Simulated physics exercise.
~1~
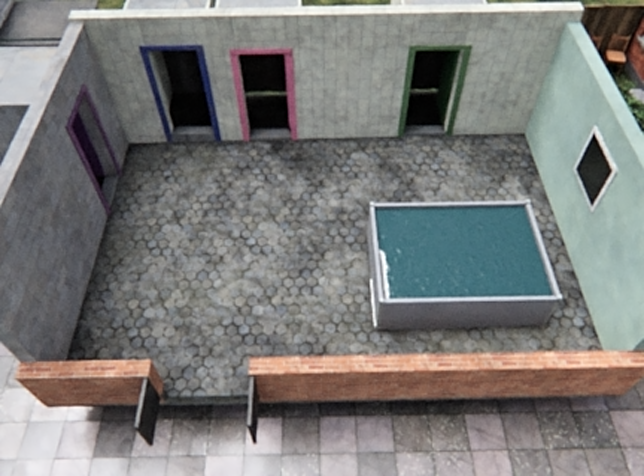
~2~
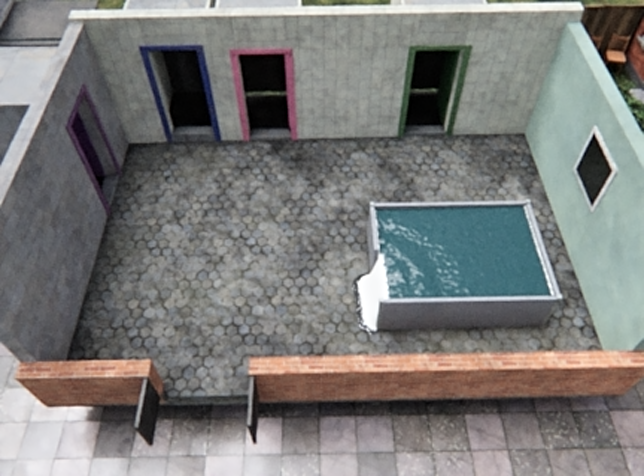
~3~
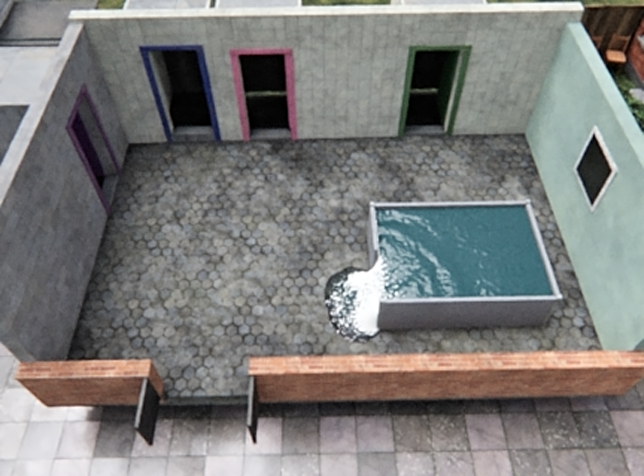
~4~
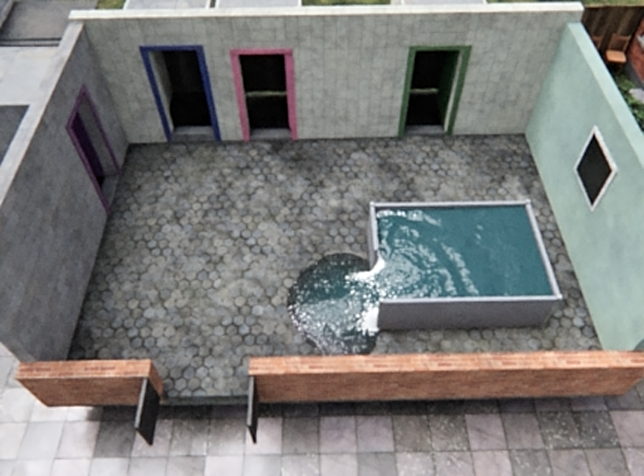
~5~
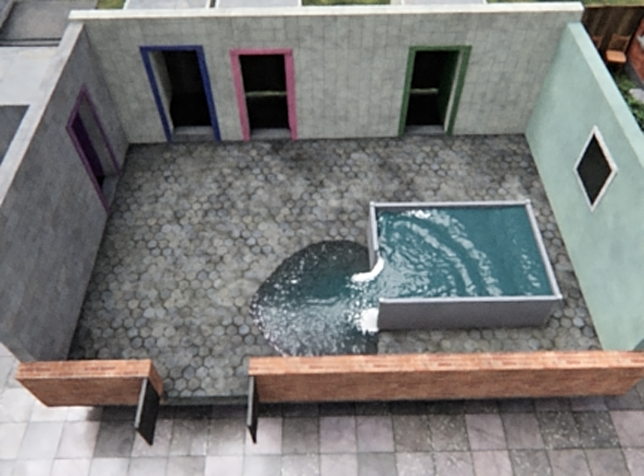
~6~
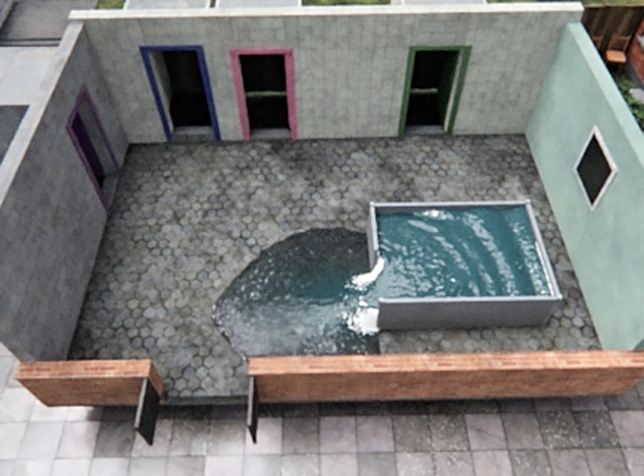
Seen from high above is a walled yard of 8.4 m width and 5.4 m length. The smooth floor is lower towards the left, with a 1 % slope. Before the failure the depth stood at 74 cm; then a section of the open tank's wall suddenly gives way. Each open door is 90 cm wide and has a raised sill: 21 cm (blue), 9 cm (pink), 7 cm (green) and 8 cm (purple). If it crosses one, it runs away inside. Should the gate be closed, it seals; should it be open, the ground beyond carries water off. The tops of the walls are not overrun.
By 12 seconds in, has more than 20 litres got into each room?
The blue door lets in a smaller amount than the limit; the pink door lets in a smaller amount than the limit; the green door lets in a smaller amount than the limit; the purple door lets in a larger amount than the limit.
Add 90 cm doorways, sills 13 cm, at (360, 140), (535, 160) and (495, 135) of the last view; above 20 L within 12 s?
Result in order - not enough, not enough, not enough.
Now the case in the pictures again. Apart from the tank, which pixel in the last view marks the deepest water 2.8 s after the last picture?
Close to (66, 362).
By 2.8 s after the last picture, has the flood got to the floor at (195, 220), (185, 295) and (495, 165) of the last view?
Going in order, covered, then covered, then clear.
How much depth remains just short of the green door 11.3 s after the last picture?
Roughly 3.5 centimetres.
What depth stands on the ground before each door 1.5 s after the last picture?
Measured in centimetres, the blue door gives 0, the pink door 0, the green door 0 and the purple door 0.
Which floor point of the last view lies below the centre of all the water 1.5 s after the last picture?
Around (364, 288) in the last picture.
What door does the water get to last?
It would be the green one.
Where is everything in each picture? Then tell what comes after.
The open tank at (458, 251) is whole and still, 74 cm deep, in the first picture.
The front is at (367, 327), 0.5 m from the gap at (378, 294); 0.2 m2 of floor is under water; 74 cm left at the back of the open tank, in the second picture.
Water pours out at (378, 294) and has run 0.8 m, to (336, 279); typically 11 cm deep outside, 74 cm at the open tank's back, in the third picture.
The front is at (294, 294), 1.4 m from the gap at (378, 294); 2.0 m2 of floor is under water; 74 cm left at the back of the open tank, in the fourth picture.
The front is at (257, 314), 2.0 m from the gap at (378, 294); 3.6 m2 of floor is under water; 74 cm left at the back of the open tank, in the fifth picture.
The front is at (220, 321), 2.6 m from the gap at (378, 294); 5.4 m2 of floor is under water; 70 cm left at the back of the open tank, in the sixth picture.
Then, 0.7 s after the last picture water covers 30 % of the floor and is deepest (38 cm) near (362, 305); blue door not reached, pink door not reached, green door not reached, purple door not reached.
Then, 1.5 s after the last picture water covers 40 % of the floor and is deepest (44 cm) near (60, 384); blue door not reached, pink door not reached, green door not reached, purple door not reached.
Then, 2.8 s after the last picture water covers 50 % of the floor and is deepest (32 cm) near (66, 362); blue door not reached, pink door not reached, green door not reached, purple door 13 cm at the sill, 11 L in.
Then, 6.3 s after the last picture water covers 70 % of the floor and is deepest (23 cm) near (125, 160); blue door 15 cm at the sill, 2 L in, pink door 9 cm at the sill, 0 L in, green door 3 cm at the sill, 0 L in, purple door 14 cm at the sill, 41 L in.
Then, 11.3 s after the last picture water covers 95 % of the floor and is deepest (14 cm) near (128, 148); blue door 10 cm at the sill, 2 L in, pink door 7 cm at the sill, 1 L in, green door 4 cm at the sill, 0 L in, purple door 11 cm at the sill, 123 L in.
